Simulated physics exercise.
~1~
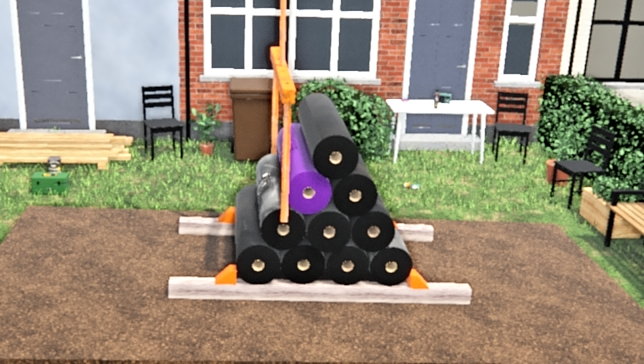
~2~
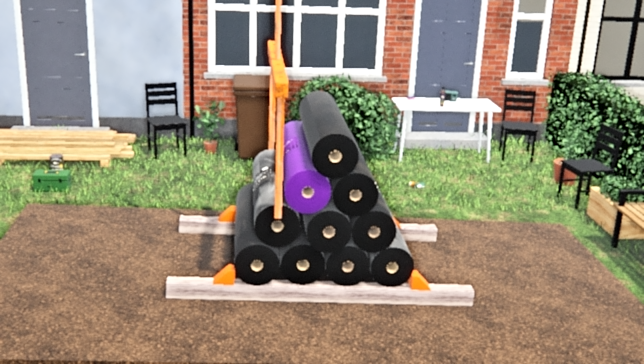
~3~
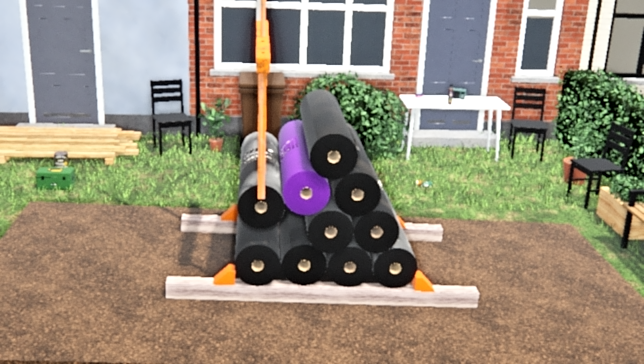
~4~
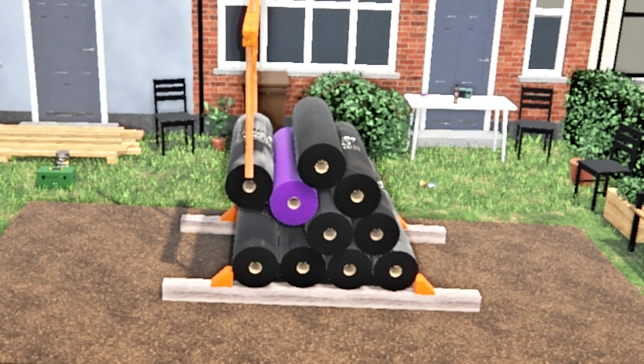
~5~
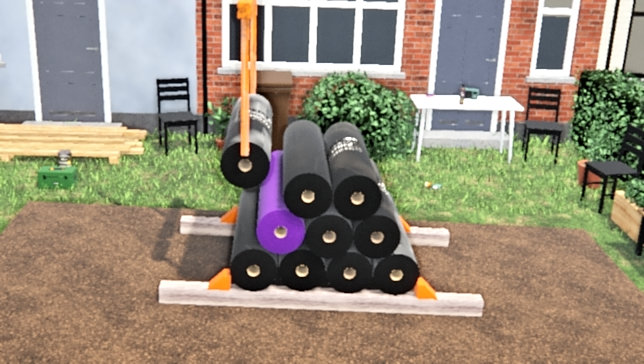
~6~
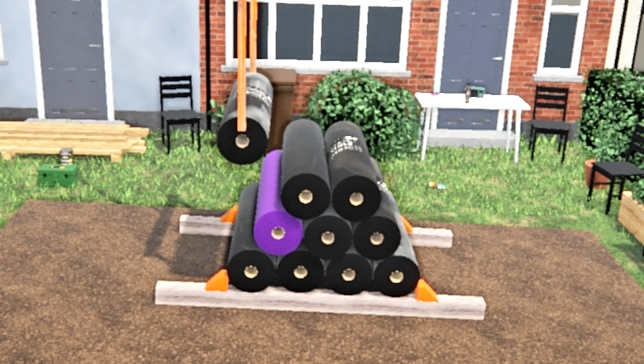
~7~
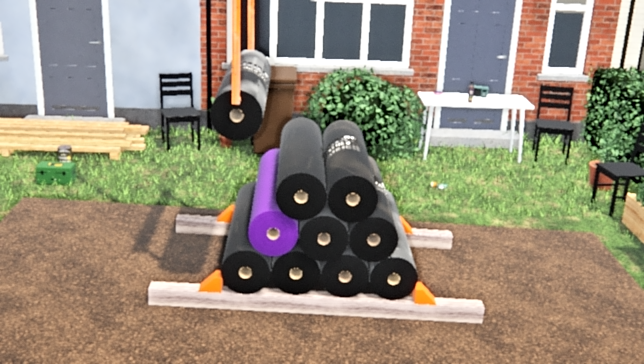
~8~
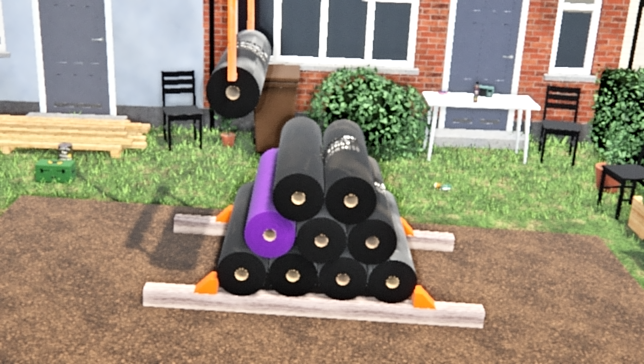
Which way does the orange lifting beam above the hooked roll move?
The orange beam moves up, rising out of view as the hooked black roll is lifted off the stack.
